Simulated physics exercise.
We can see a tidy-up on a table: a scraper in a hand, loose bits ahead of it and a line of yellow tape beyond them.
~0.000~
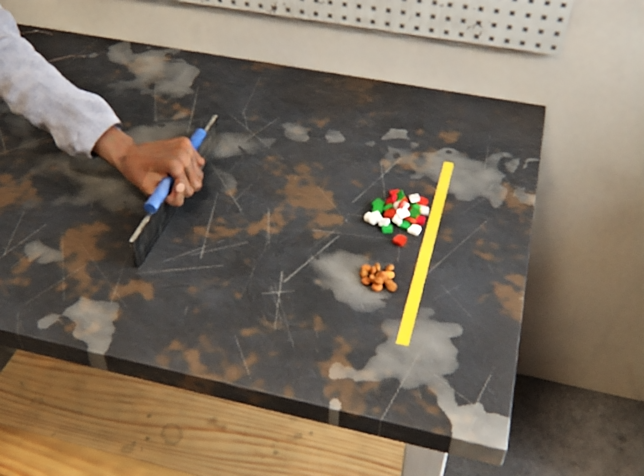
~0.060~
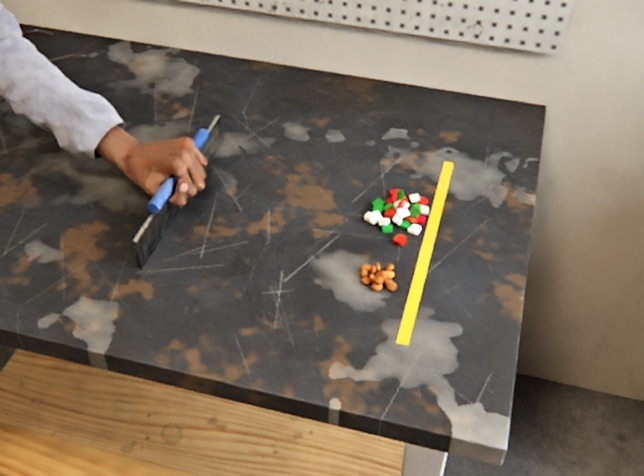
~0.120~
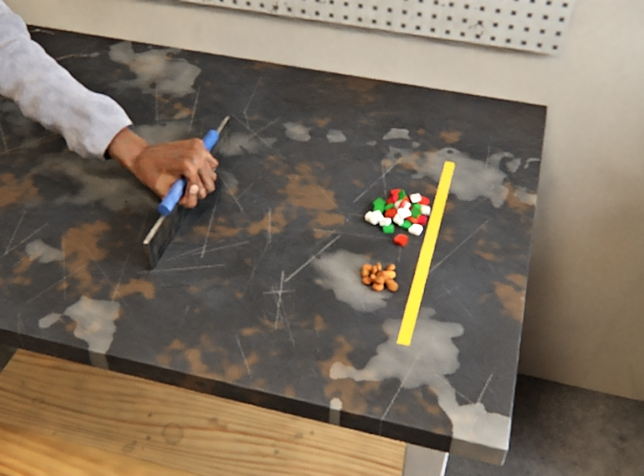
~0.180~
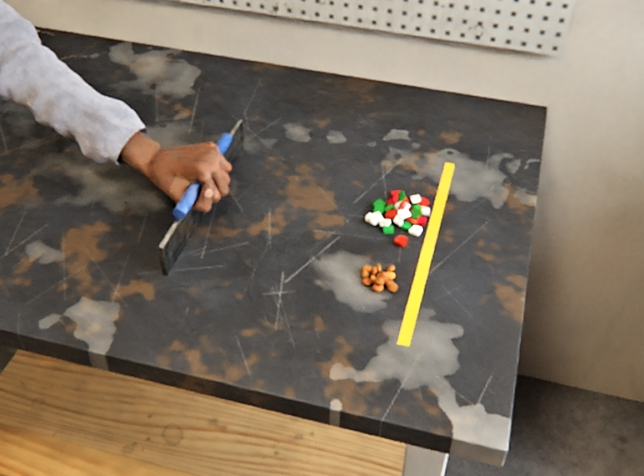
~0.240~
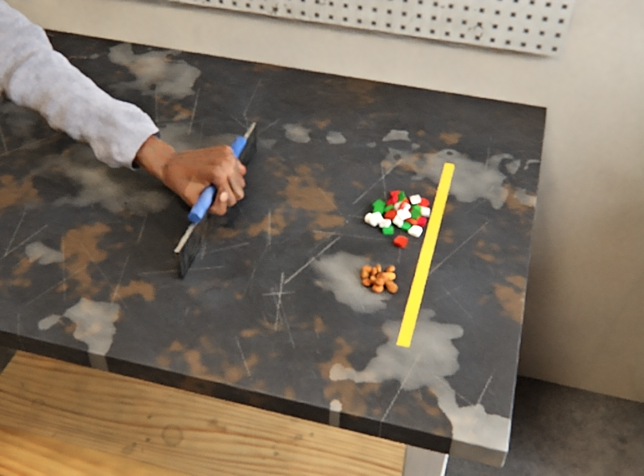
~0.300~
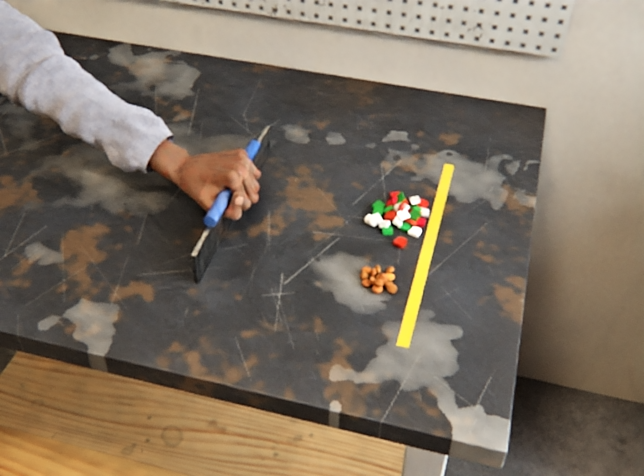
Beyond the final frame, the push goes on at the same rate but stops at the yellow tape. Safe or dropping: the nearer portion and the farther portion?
In the end the nearer portion keeps clear of the drop, and the farther portion keeps clear of the drop.
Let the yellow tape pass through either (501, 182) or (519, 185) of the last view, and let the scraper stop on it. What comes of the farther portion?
On the first try it has some fall off, while on the second it has some fall off.
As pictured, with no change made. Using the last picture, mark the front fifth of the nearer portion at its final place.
Pretty much at (454, 301), I'd say.
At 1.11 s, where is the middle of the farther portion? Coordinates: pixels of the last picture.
(464, 225) or so.
After 0.69 s, scraper still moving, near (337, 204); nearer portion all on the table, its front near (392, 289); farther portion all on the table, its front near (424, 213).
After 1.11 s, scraper stopped at the yellow tape; nearer portion all on the table, its front near (448, 299); farther portion all on the table, its front near (480, 234).
After 1.39 s, scraper stopped at the yellow tape; nearer portion all on the table, its front near (461, 294); farther portion all on the table, its front near (483, 235).
At rest (1.6 s), scraper stopped at the yellow tape; nearer portion all on the table, its front near (461, 294); farther portion all on the table, its front near (483, 235).
